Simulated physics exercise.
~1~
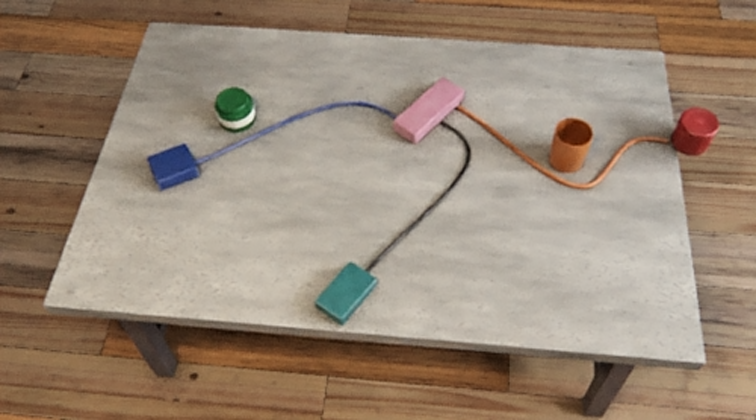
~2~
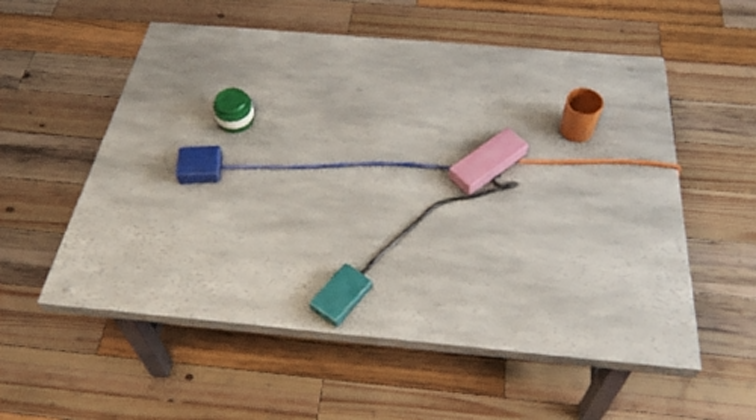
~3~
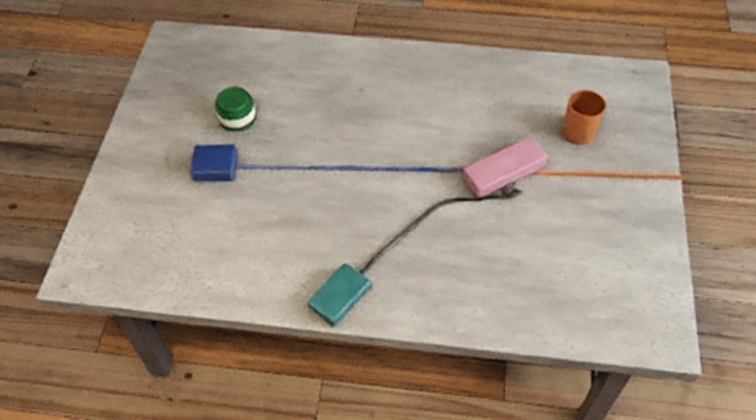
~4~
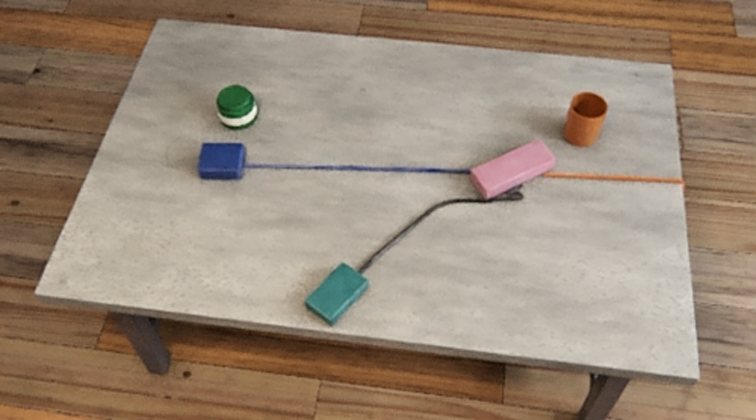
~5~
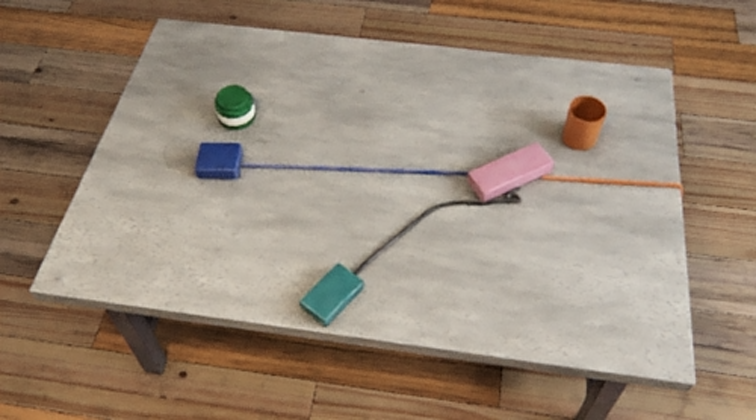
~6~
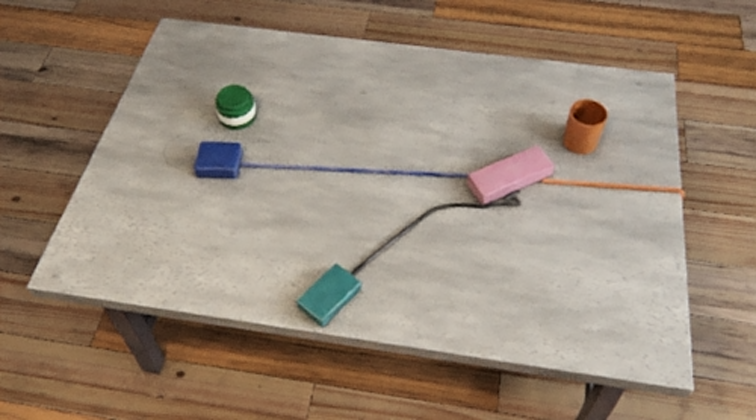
On a grey table above a wooden floor, a red cylinder vanishes over the right edge, cables dragging pink and blue blocks rightward.
